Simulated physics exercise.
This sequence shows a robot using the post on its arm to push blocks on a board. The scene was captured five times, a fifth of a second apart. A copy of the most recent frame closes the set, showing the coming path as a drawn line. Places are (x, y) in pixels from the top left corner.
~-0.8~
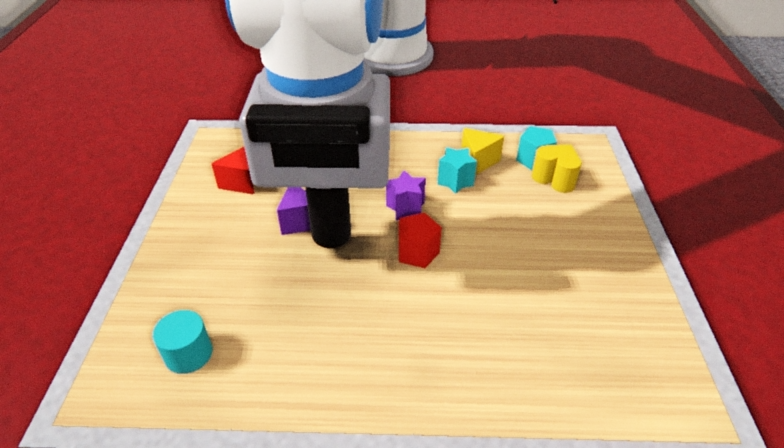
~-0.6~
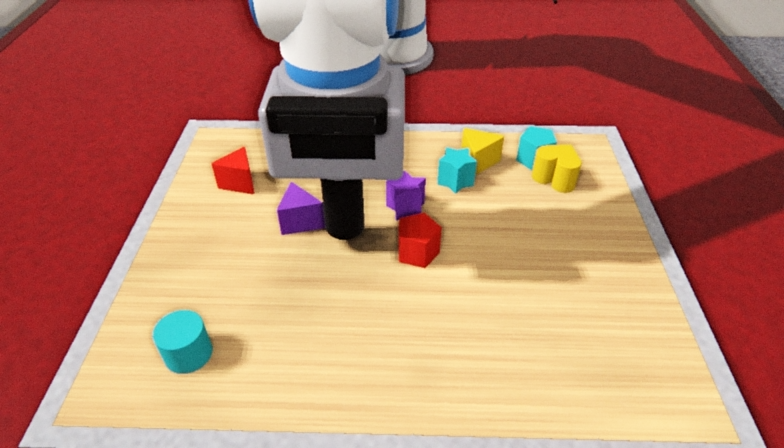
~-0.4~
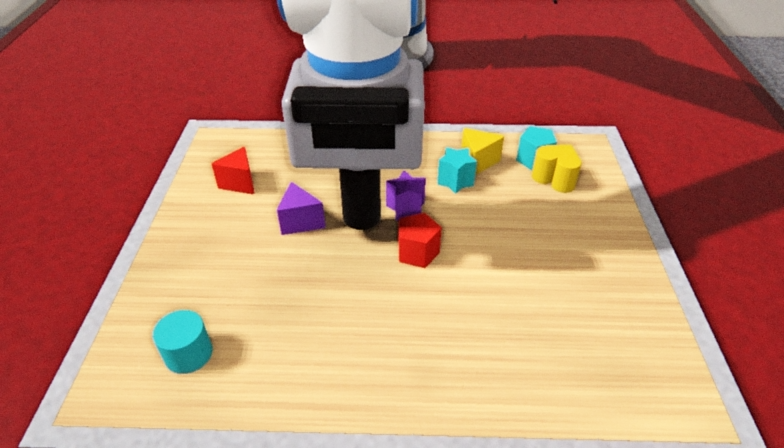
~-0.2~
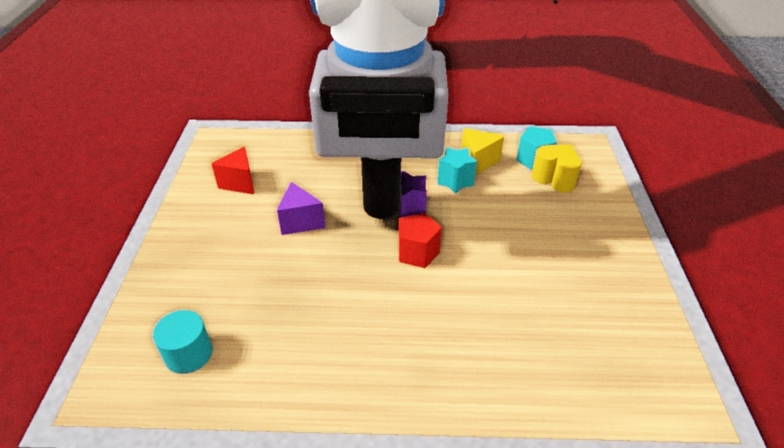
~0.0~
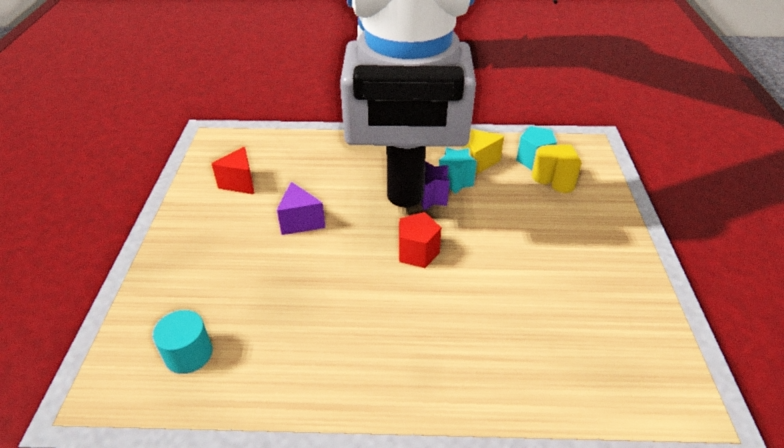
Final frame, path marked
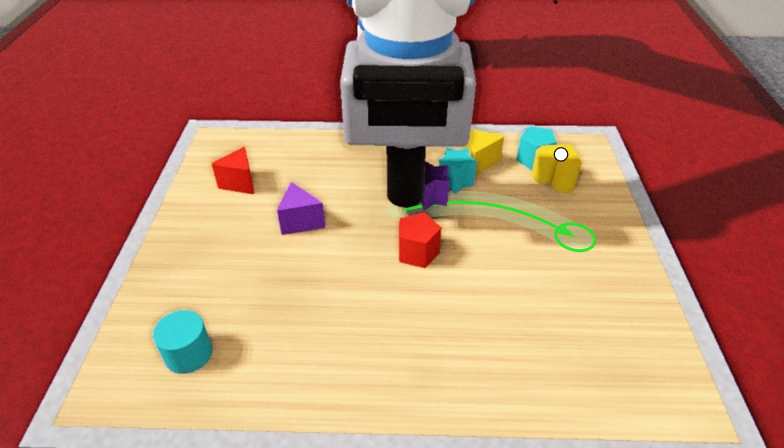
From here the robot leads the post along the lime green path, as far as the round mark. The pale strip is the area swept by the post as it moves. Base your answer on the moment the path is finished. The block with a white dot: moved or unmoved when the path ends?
It keeps its position.
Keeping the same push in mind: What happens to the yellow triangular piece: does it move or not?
By then it is displaced.
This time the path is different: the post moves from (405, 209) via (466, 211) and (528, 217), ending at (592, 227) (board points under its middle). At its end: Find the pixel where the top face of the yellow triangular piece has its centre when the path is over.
The middle of its upper face should be somewhere near (487, 129).
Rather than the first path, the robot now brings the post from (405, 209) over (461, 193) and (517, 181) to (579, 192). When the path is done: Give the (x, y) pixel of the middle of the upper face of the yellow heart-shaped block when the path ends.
Its top middle is near (605, 148).
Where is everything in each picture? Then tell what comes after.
In the first picture, tip of the post (332, 236), middles of tops, purple star (407, 183), turquoise star (458, 157), yellow triangular piece (481, 138), yellow heart-shaped block (561, 154).
In the second picture, post (345, 228), nothing pushed.
In the third picture, post (362, 219), nothing pushed.
In the fourth picture, post (382, 208), purple star (409, 182).
In the fifth picture, post (405, 197), purple star (432, 172), turquoise star (458, 157), yellow triangular piece (481, 138), yellow heart-shaped block (561, 154).
The line goes from (405, 209) by way of (462, 203) and (520, 212) to (575, 237); the dot is on the yellow heart-shaped block.
What follows on the original path. One third of the way, post (463, 191); purple star (488, 165); turquoise star (495, 147), turned 55° anticlockwise; yellow triangular piece (489, 128), turned 40° anticlockwise.
Two thirds of the way, post (523, 200); purple star (525, 165), turned 40° anticlockwise; turquoise star (507, 147), turned 100° anticlockwise; yellow triangular piece (489, 127), turned 45° anticlockwise.
At the end, post (579, 225); purple star (526, 166), turned 40° anticlockwise; turquoise star (507, 147), turned 100° anticlockwise; yellow triangular piece (489, 127), turned 45° anticlockwise; yellow heart-shaped block unmoved.
